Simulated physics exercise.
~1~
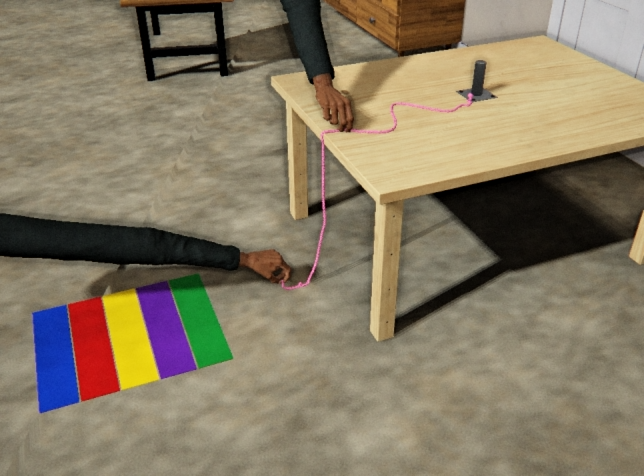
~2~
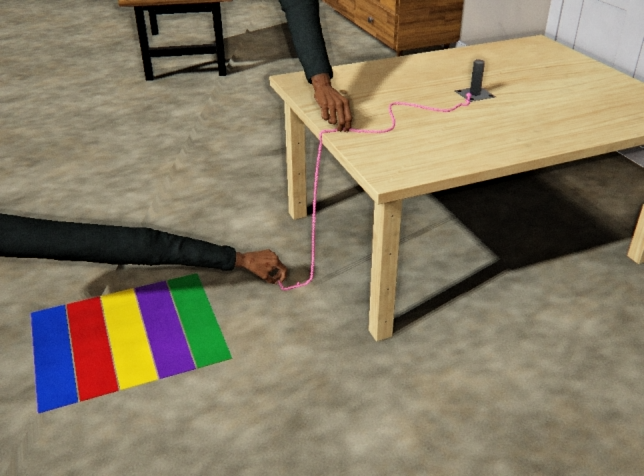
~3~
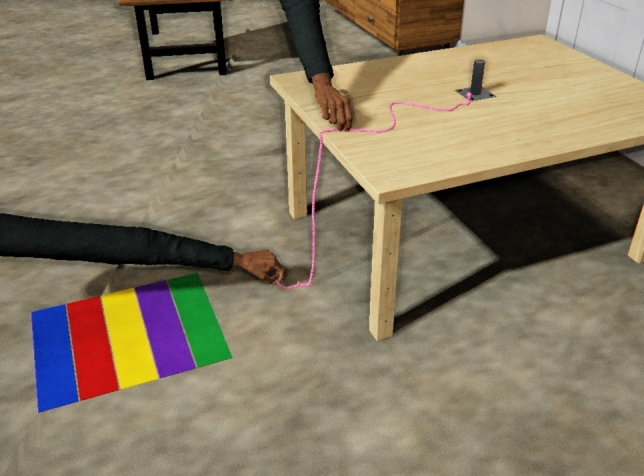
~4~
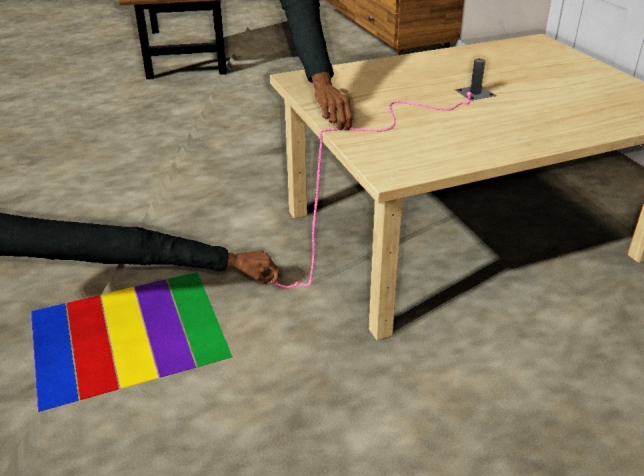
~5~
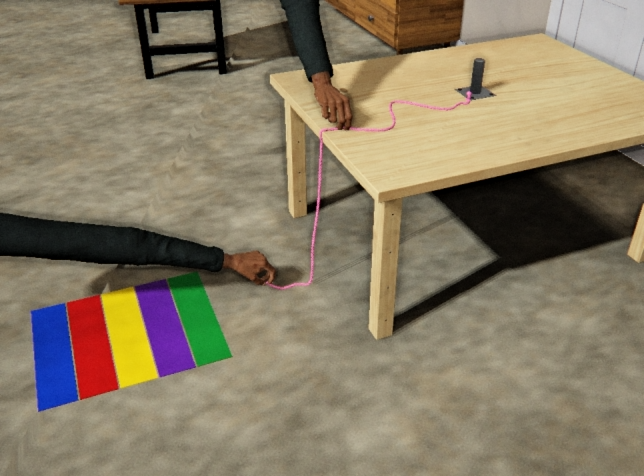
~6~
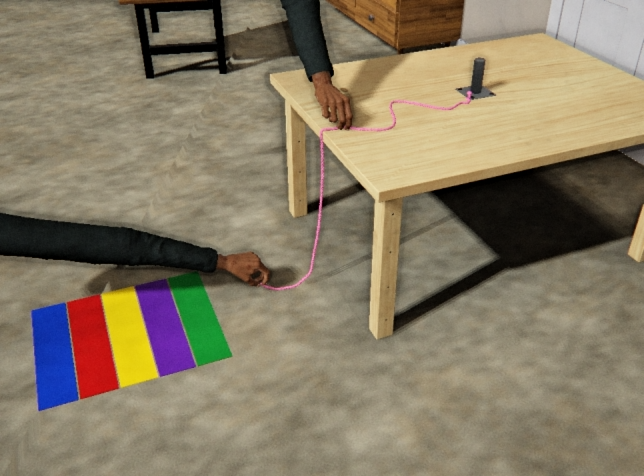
In the video, one hand presses a pink shoelace against the edge of a wooden table while another hand near the floor draws its hanging end slightly left, toward coloured strips of green, purple, yellow, red and blue.
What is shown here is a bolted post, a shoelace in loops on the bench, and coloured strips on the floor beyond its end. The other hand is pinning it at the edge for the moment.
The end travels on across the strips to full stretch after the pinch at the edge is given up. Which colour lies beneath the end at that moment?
Red.
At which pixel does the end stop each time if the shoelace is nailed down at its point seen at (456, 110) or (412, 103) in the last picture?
(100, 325) and (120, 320).
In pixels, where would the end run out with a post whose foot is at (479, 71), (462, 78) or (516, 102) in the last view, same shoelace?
(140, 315), (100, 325) and (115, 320).
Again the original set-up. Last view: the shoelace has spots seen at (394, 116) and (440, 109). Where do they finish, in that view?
Near (339, 119) and (414, 104).
Early on, end near (150, 311); over purple.
Midway, end near (108, 322); over yellow.
At the end of the slack, end near (83, 328); over red. The end stops over the red strip.
